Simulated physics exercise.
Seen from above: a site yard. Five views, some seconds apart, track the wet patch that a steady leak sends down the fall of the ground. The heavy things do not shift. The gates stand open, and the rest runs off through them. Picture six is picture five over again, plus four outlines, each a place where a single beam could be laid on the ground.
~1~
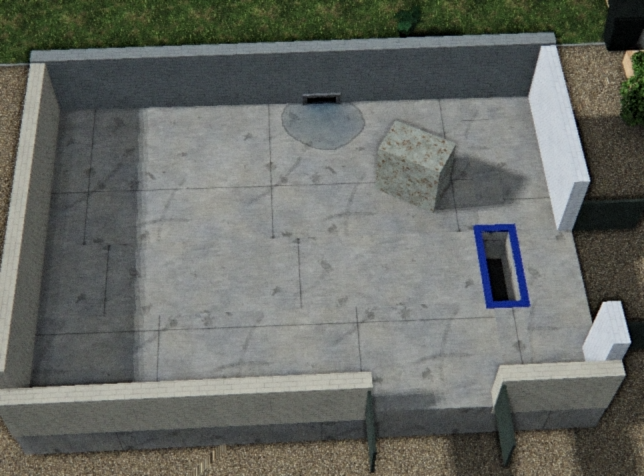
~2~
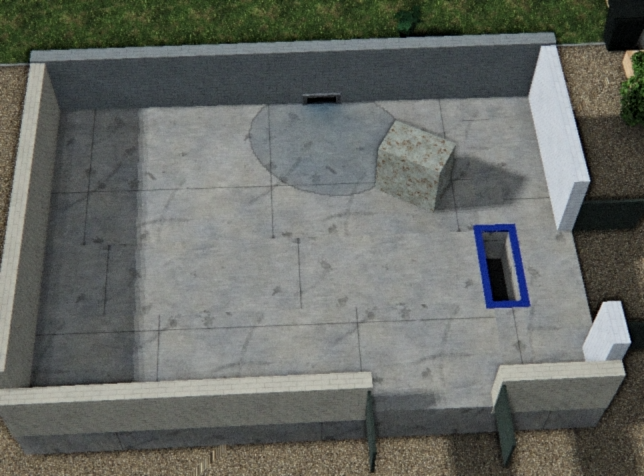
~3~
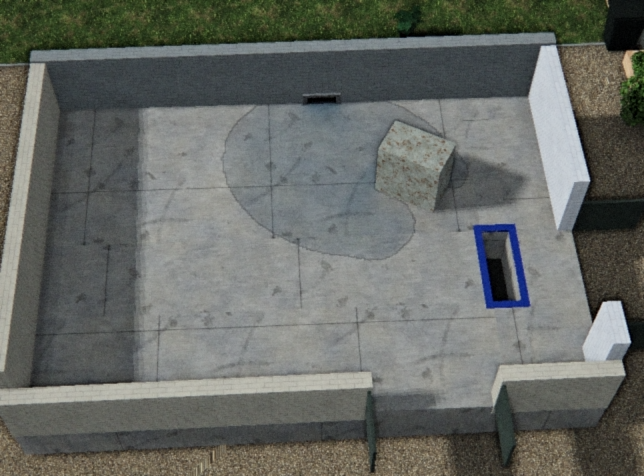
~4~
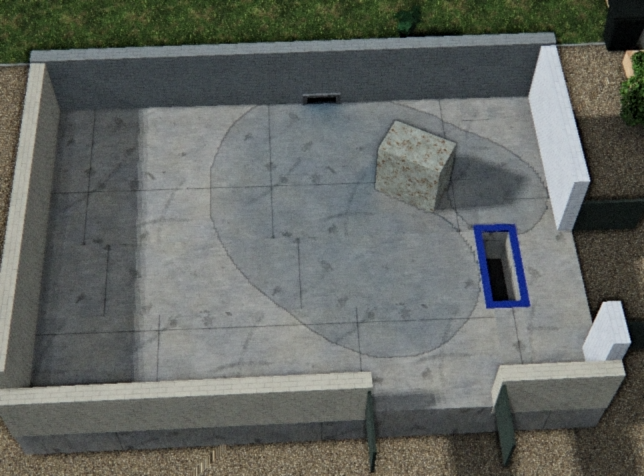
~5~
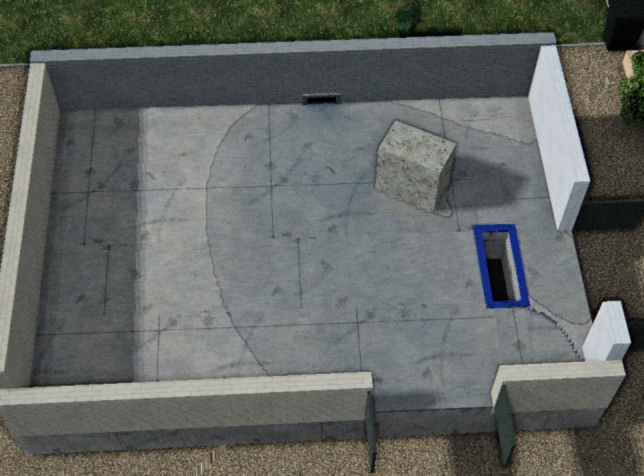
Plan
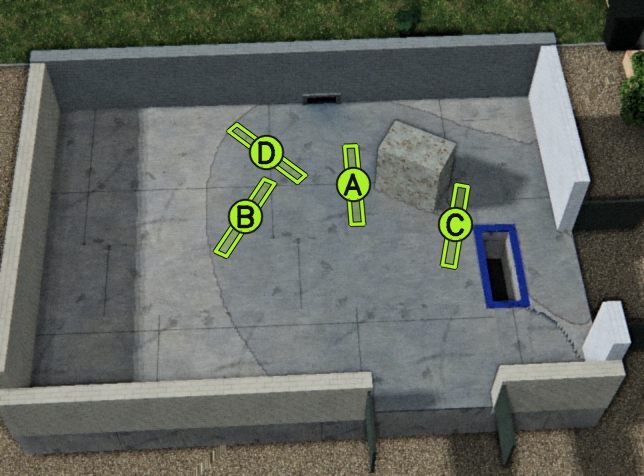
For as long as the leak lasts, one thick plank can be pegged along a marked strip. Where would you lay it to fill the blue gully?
I would pick place D.
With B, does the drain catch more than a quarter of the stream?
No, it does not.
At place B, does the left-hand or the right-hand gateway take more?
The left one.
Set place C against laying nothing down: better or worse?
Place C is worse.
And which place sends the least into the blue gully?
That would be C.
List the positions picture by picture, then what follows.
Outfall at (322, 99); blue gully at (501, 265); open gate at (430, 394); open gate at (569, 287); water covers 2 % of the ground and shows as far out as (323, 143); blue gully still dry.
Water covers 9 % of the ground and shows as far out as (352, 188); blue gully still dry.
Water covers 19 % of the ground and shows as far out as (387, 248); blue gully still dry.
Water covers 36 % of the ground and shows as far out as (406, 349); blue gully still dry.
Water covers 53 % of the ground and shows as far out as (582, 318); blue gully taking water.
On the marked copy, A from (357, 224) to (350, 146); B from (220, 253) to (269, 181); C from (448, 266) to (462, 185); D from (232, 127) to (301, 178).
Choosing A, about 12 % of the stream runs into the blue gully, about 88 % out by the gates.
Choosing B, about 14 % of the stream runs into the blue gully, about 86 % out by the gates.
Choosing C, about 8 % of the stream runs into the blue gully, about 92 % out by the gates.
Choosing D, about 20 % of the stream runs into the blue gully, about 80 % out by the gates.
